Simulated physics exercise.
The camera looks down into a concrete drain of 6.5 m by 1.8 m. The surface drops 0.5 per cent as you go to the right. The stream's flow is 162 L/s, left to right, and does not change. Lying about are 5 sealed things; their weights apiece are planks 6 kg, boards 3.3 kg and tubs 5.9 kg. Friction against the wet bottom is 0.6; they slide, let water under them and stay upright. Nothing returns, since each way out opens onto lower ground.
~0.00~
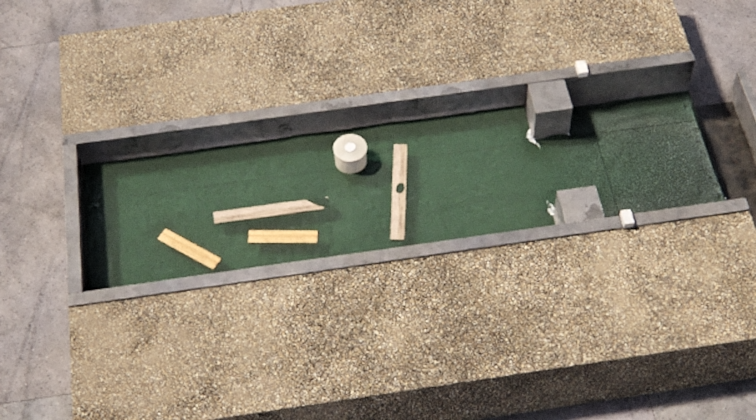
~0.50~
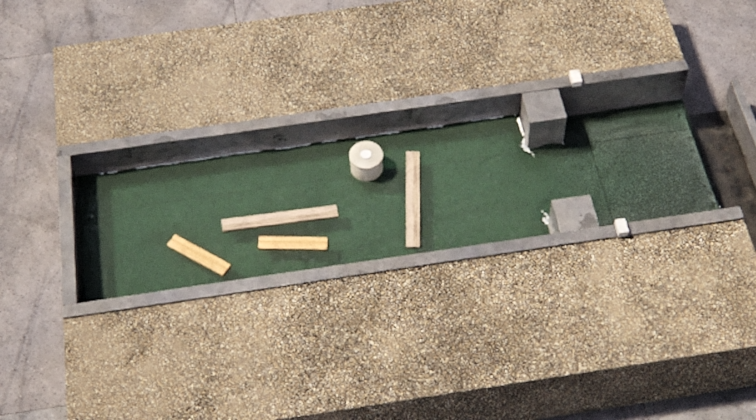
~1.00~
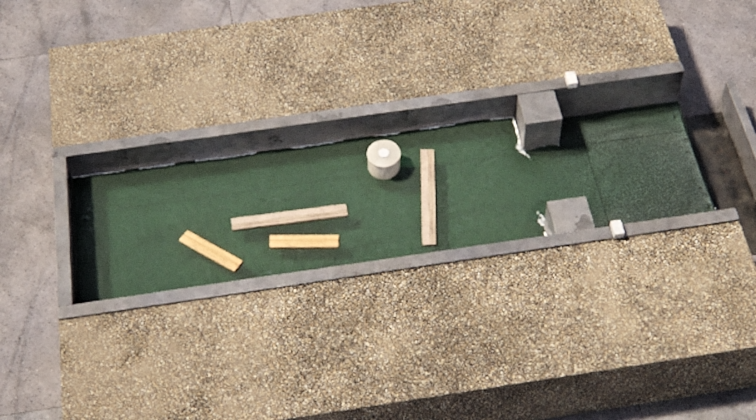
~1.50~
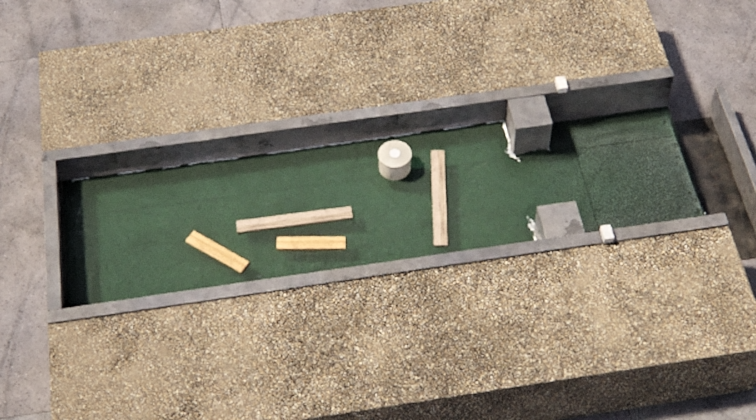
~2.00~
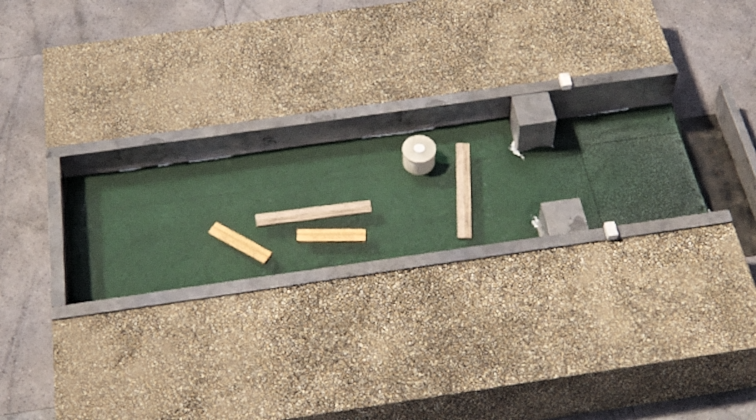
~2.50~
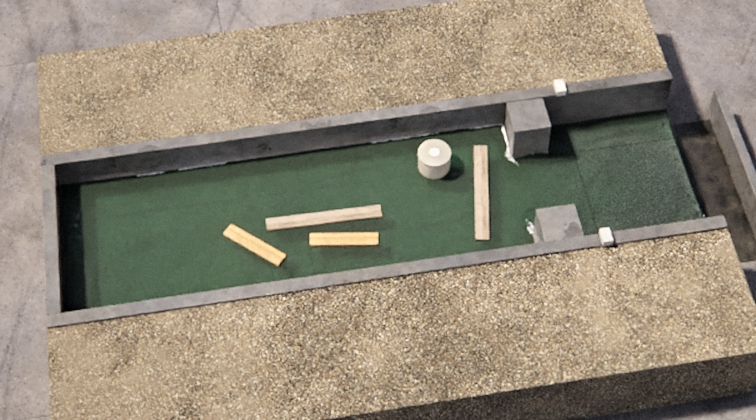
A round, pale tub and four wooden boards slid slowly to the right together along a green-floored channel between gravelly banks, keeping nearly the same arrangement as they moved closer to two gray blocks.
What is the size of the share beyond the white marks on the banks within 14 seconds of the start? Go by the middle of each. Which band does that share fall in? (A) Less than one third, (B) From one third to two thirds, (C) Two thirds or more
The answer is A.
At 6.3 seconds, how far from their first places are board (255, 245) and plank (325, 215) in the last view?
Respectively 200 cm and 200 cm.
After 3.5 s 0 of 5 are over the mark; 5 afloat.
After 6.3 s 0 of 5 are over the mark; 5 afloat.
After 10.0 s 0 of 5 are over the mark; 5 afloat.
After 14.0 s 0 of 5 are over the mark; 5 afloat.
